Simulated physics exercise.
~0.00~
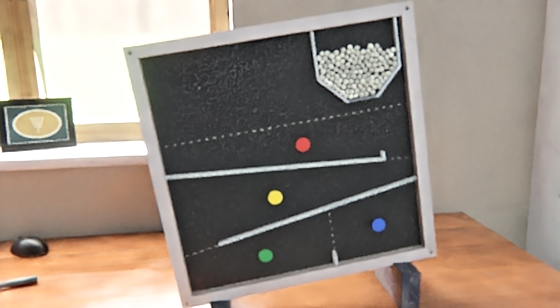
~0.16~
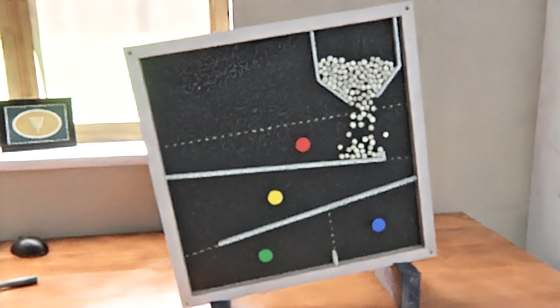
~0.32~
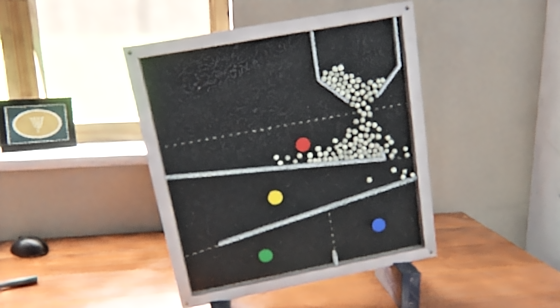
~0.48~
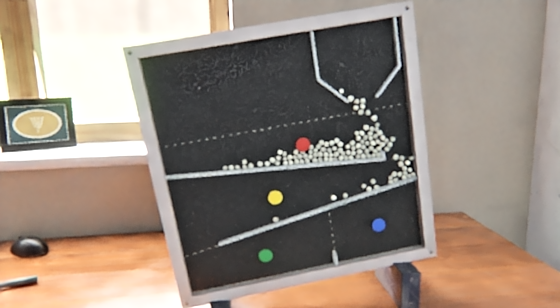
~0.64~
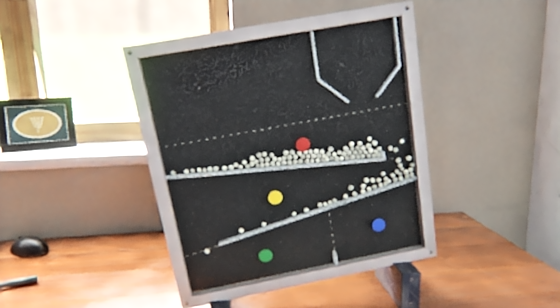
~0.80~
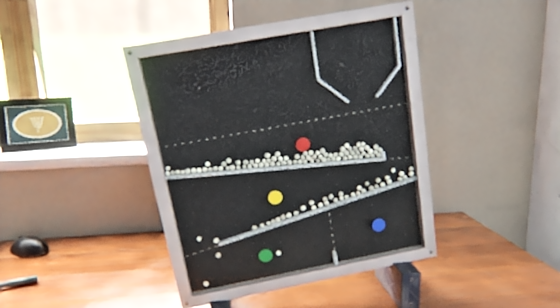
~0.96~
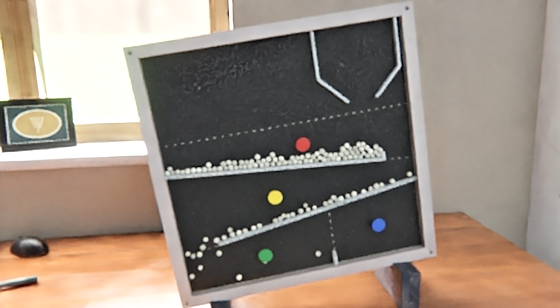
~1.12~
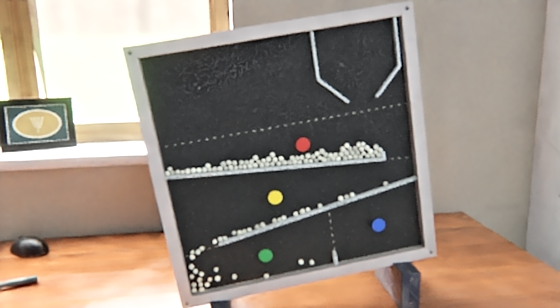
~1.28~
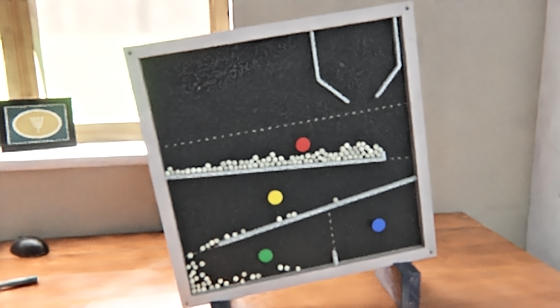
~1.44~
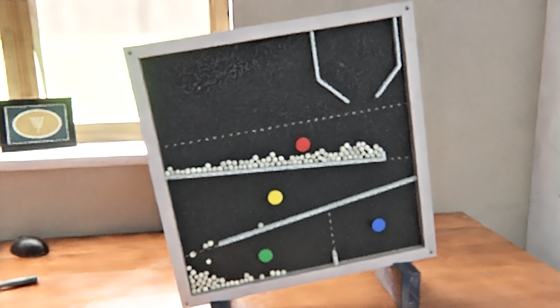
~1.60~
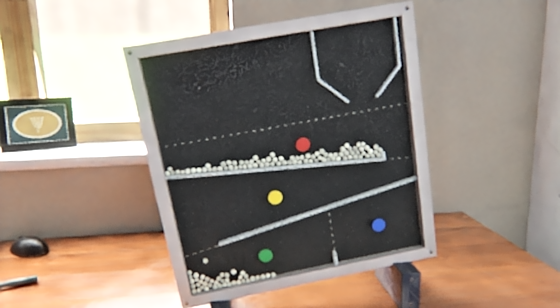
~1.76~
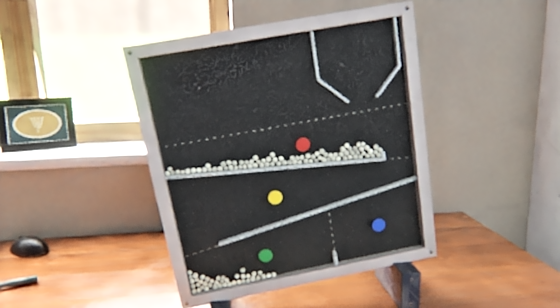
White beads pouring from a hopper onto a shelf, some spilling down a lower ramp and settling near the green sticker.
